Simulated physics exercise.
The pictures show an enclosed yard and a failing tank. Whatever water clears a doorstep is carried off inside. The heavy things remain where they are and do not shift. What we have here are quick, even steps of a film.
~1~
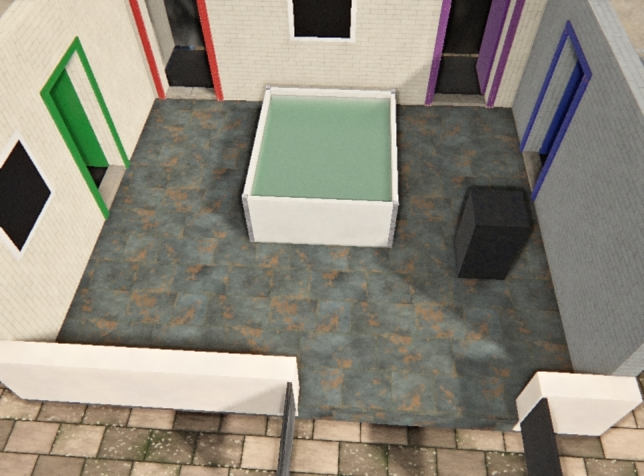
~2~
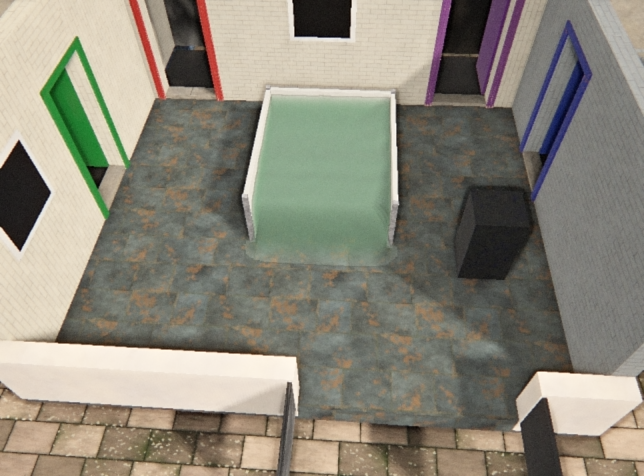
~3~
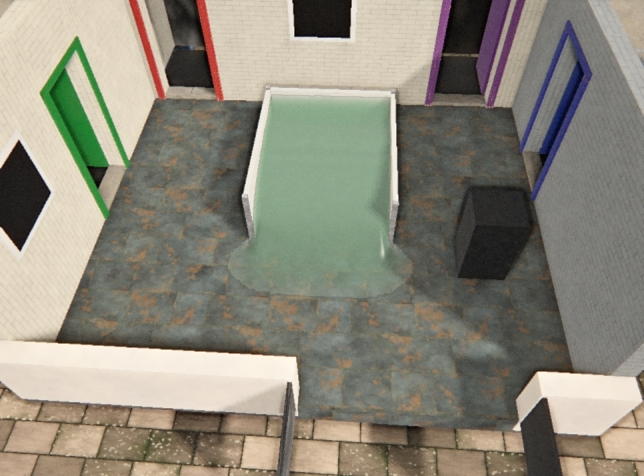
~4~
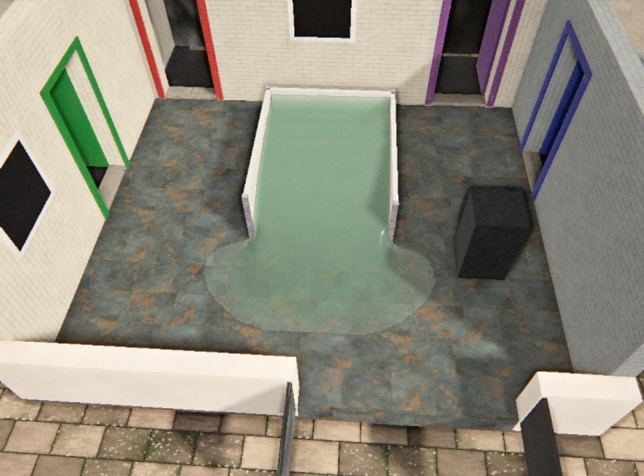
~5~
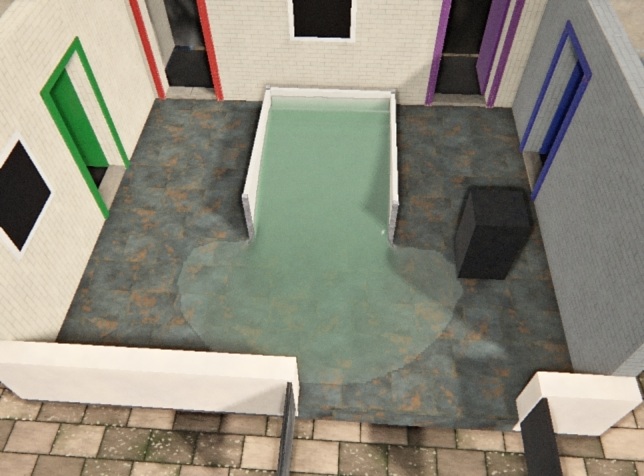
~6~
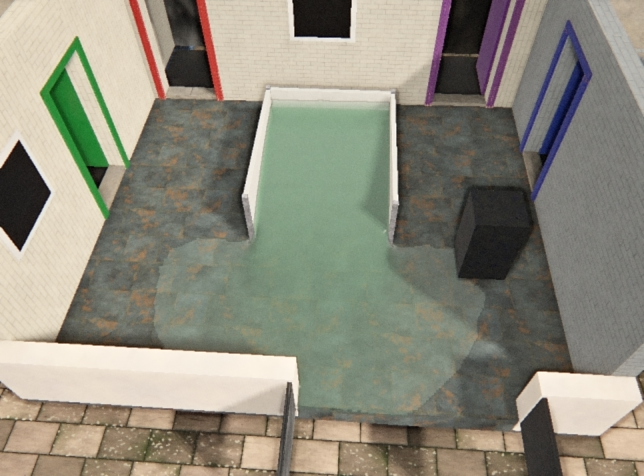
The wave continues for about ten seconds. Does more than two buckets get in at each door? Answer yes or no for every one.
Blue door: No, red door: Yes, purple door: No, green door: No.
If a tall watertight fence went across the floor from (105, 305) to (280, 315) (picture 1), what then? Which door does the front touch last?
It turns out to be the door marked purple.
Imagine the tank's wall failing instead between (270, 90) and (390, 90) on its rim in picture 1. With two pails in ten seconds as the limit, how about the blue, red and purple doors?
Against the threshold, blue beats it, red beats it, purple beats it.
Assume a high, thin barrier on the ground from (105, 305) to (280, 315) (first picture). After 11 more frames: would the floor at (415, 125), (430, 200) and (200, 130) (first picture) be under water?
Point by point: First not reached, second not reached, third not reached.
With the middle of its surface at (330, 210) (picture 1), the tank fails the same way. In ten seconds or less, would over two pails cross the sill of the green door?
Green door takes less.
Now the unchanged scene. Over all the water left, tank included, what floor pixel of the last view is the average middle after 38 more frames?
About (244, 227).
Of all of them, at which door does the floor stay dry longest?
That is the one in purple.
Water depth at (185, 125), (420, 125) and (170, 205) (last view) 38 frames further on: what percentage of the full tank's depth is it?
Estimate: 12, 2, 6 %.
A moment on, water covers 35 % of the floor; the blue door not reached, the red door not reached, the purple door not reached, the green door not reached.
Next, water covers 40 % of the floor; the blue door not reached, the red door not reached, the purple door not reached, the green door not reached.
Then, water covers 65 % of the floor; the blue door not reached, the red door wet at the sill, nothing in, the purple door not reached, the green door wet at the sill, nothing in.
Later, water covers 75 % of the floor; the blue door wet at the sill, nothing in, the red door over two buckets in, the purple door not reached, the green door wet at the sill, nothing in.
In the end, water covers 80 % of the floor; the blue door wet at the sill, nothing in, the red door far over two buckets in, the purple door wet at the sill, nothing in, the green door under two buckets in.
